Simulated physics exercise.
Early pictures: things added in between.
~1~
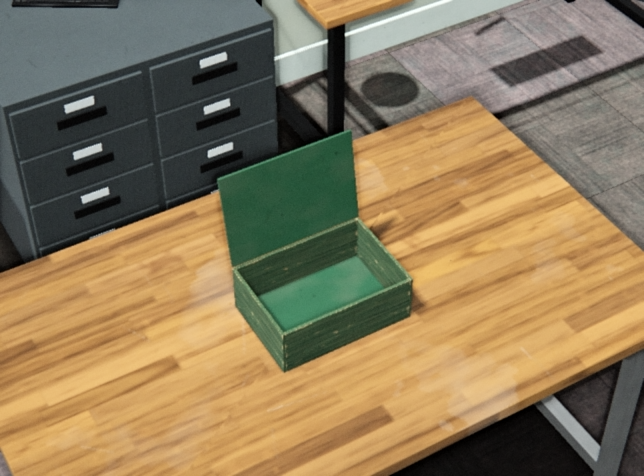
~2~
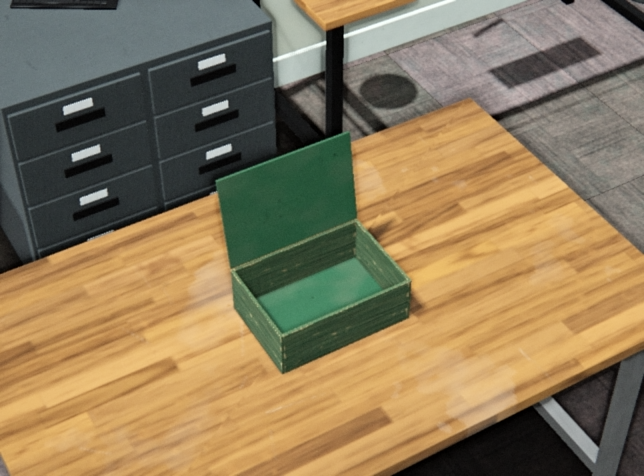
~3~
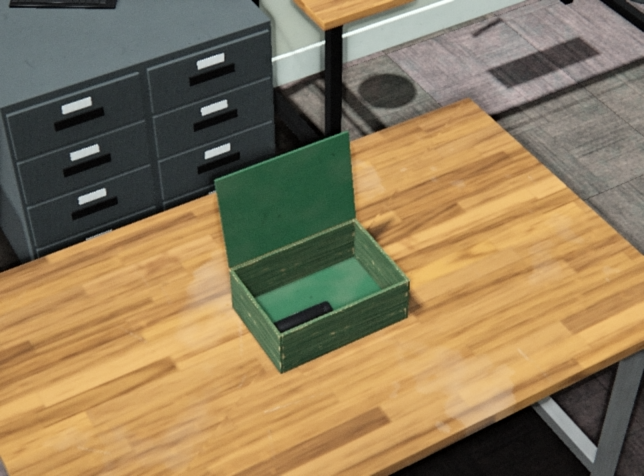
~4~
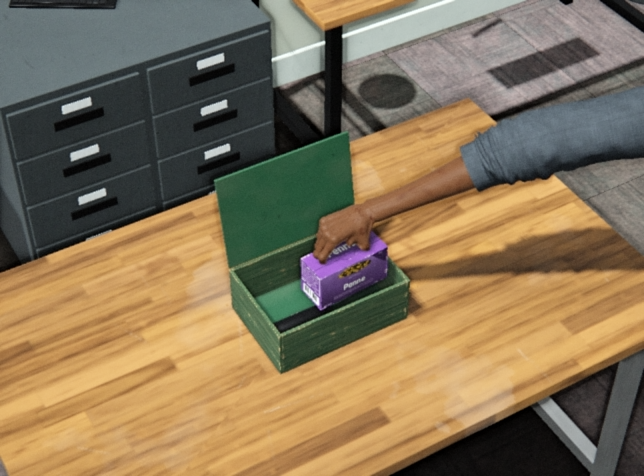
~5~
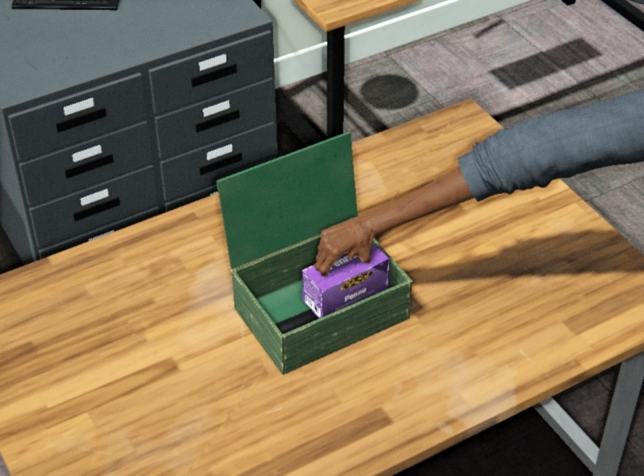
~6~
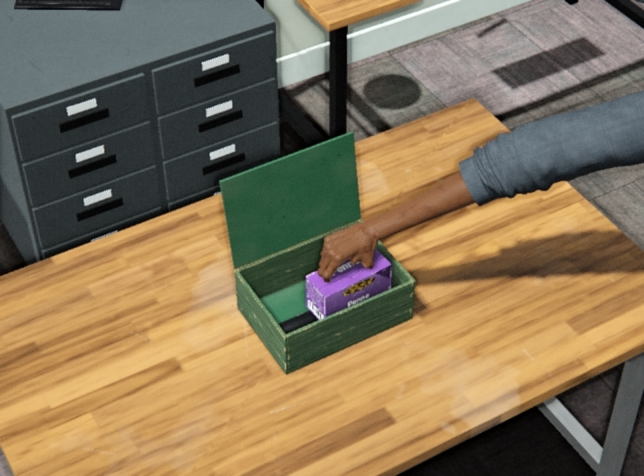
On a wooden table, a hand lowers a purple carton into an open green box.
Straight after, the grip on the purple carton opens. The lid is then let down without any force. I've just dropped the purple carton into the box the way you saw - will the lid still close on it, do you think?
No, it won't close.
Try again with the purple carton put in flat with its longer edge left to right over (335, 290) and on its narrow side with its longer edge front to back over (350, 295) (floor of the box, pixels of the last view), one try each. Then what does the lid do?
First, it shuts flat; second, it closes.
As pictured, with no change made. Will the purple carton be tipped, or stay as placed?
The purple carton tips.
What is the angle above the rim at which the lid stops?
Some 18 degrees above the rim, more or less.
Then, 1.40 s later than the last frame, lid 77° above the rim; purple carton tilted by 32° near (354, 292).
Then, 1.80 s later than the last frame, lid 32° above the rim; purple carton tilted by 32° near (354, 292).
When it is over, lid 18° above the rim; left askew, purple carton; black shaker as before. End places, in pixels of the last picture, purple carton near (354, 292).
